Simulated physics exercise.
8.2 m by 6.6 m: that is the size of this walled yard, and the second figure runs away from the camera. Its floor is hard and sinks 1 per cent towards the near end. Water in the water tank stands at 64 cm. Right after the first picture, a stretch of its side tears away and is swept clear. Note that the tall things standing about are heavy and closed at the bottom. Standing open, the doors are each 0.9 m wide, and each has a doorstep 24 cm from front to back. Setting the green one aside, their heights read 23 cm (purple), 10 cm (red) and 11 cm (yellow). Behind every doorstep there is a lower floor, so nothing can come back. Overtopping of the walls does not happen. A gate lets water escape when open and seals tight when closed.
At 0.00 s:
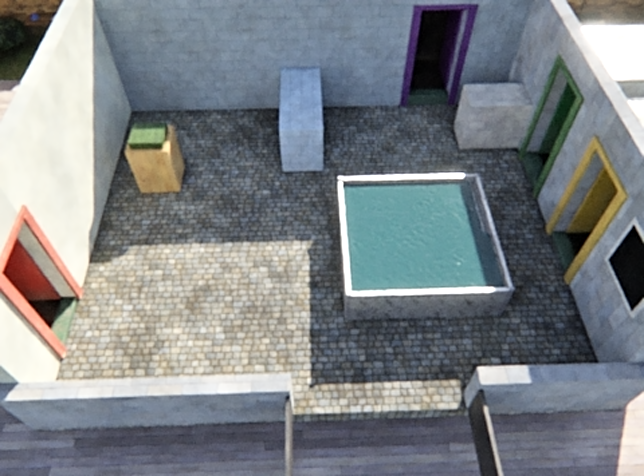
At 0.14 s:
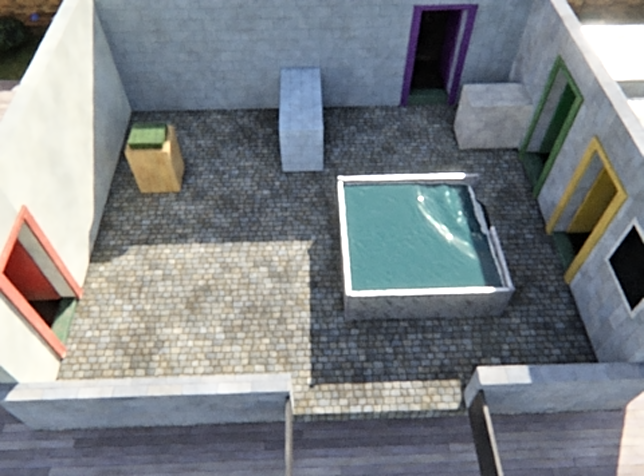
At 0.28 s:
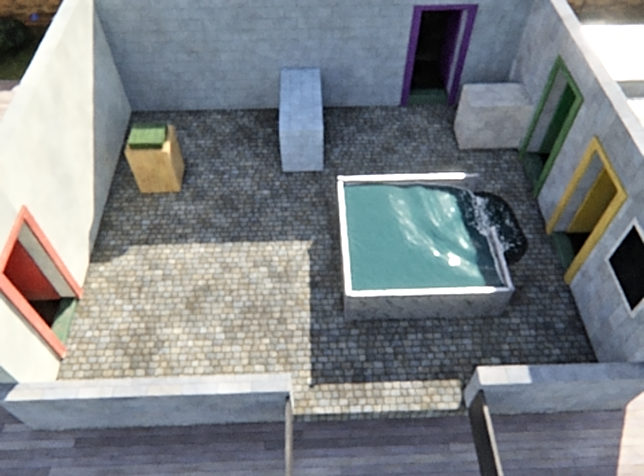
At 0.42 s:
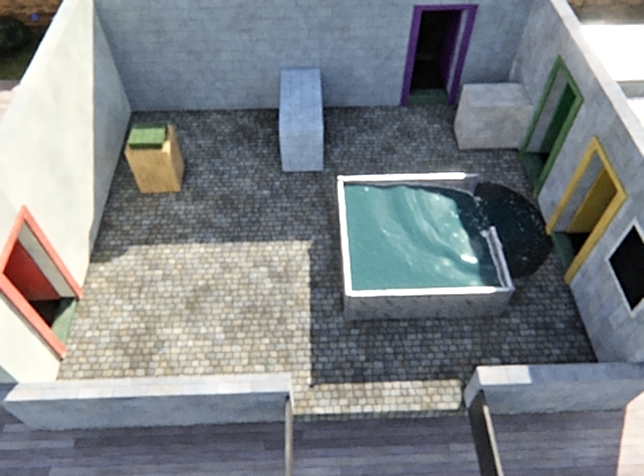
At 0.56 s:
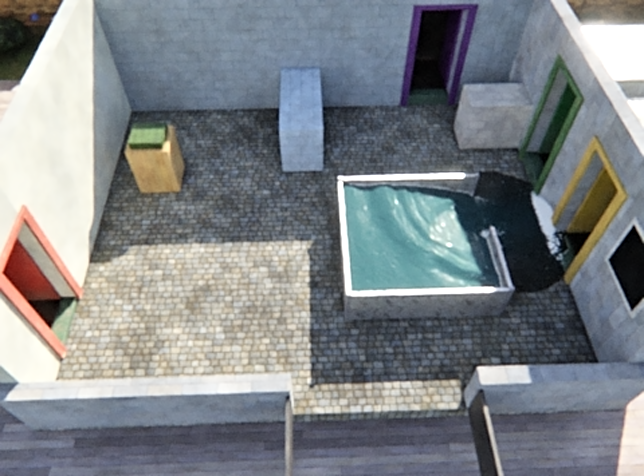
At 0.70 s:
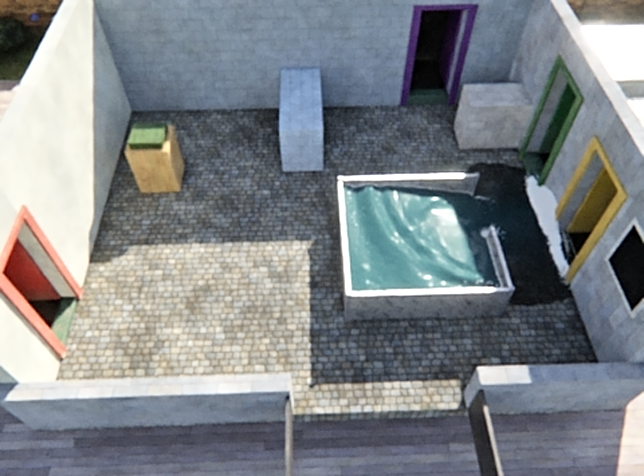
Water burst out through the right side of the square tank in the walled yard, spreading in a dark sheet over the paving until it reached the yellow and green doors on the right.
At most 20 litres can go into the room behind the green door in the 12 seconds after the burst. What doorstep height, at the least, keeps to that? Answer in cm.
I would say about 28 cm.
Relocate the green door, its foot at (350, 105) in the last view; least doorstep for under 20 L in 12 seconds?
Something near 7.0 cm.
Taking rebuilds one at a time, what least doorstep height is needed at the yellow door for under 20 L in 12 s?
At yellow, about 33 cm.
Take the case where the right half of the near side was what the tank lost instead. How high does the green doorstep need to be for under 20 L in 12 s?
About 15 cm.
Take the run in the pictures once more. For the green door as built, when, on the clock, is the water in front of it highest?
2.4 s.
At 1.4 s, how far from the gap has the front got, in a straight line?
Around 3.2 m from the gap.
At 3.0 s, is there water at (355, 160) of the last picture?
At that moment it's submerged.
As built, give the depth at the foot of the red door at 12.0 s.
Lab note: Depth approx. 8.0 cm.
After 1.4 s water covers 10 % of the floor, deepest (50 cm) near (515, 151); 28 cm at the green door, 1 litre in over its 23 cm doorstep.
After 3.0 s water covers 30 % of the floor, deepest (38 cm) near (515, 151); 30 cm at the green door, 37 litres in over its 23 cm doorstep.
After 12.0 s water covers 90 % of the floor, deepest (11 cm) near (248, 399); 9 cm at the green door, 55 litres in over its 23 cm doorstep.
At the green door as built, the water arrived by 0.7 s and peaked near 34 cm at 2.4 s.
With a doorstep of 25 cm, 38 litres would have come in within the 12 s; with 34 cm, 5 litres. So under 20 litres takes about 28 cm.
